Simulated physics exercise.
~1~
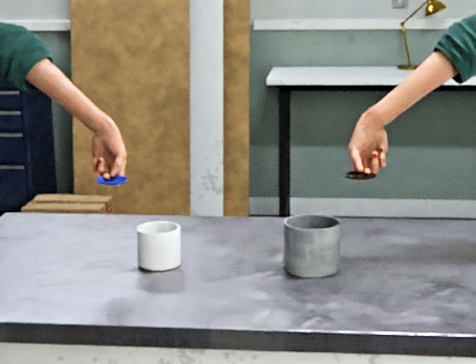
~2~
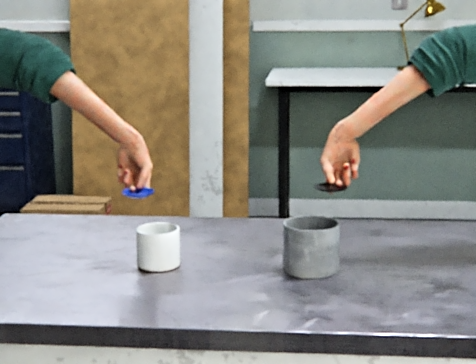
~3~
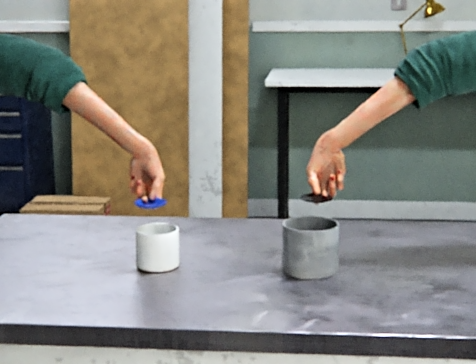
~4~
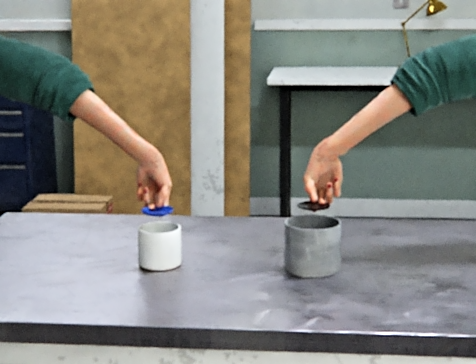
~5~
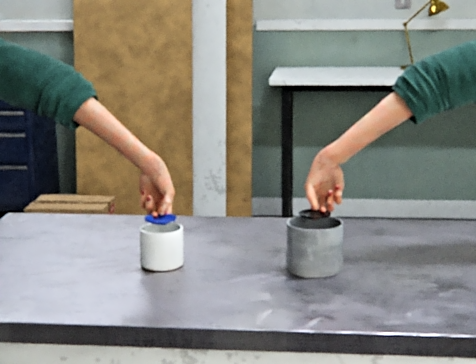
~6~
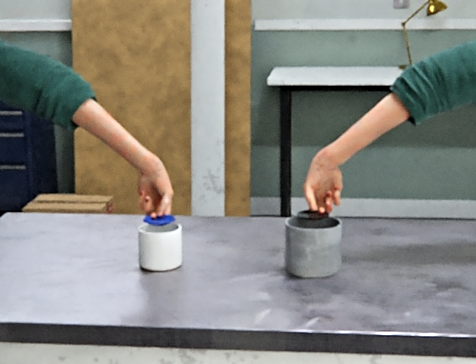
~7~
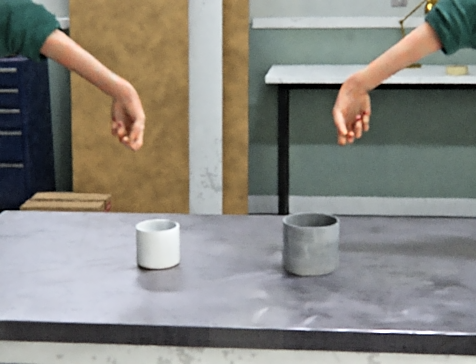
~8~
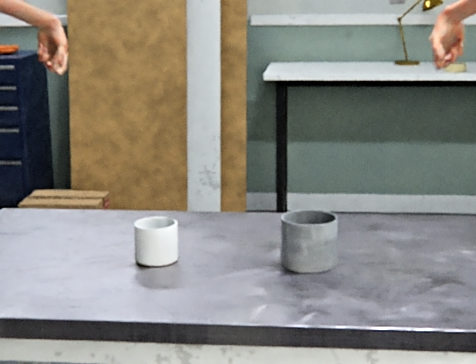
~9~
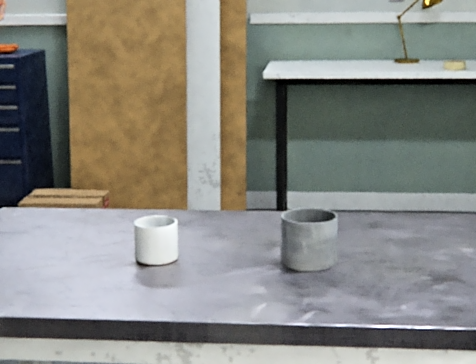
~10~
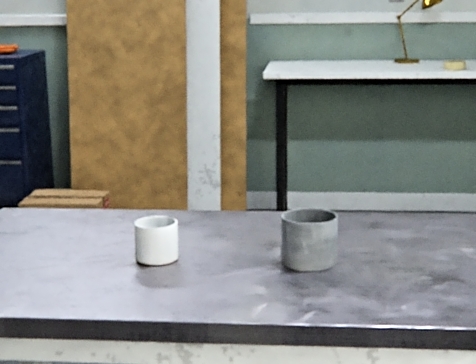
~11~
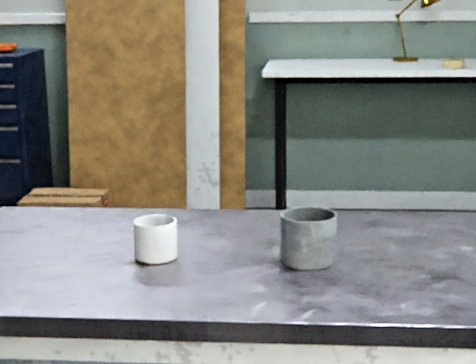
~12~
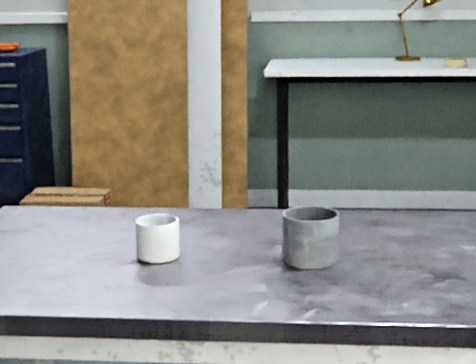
Two hands lowering a blue disc and a black disc onto a white mug and grey cup, releasing them inside and withdrawing.
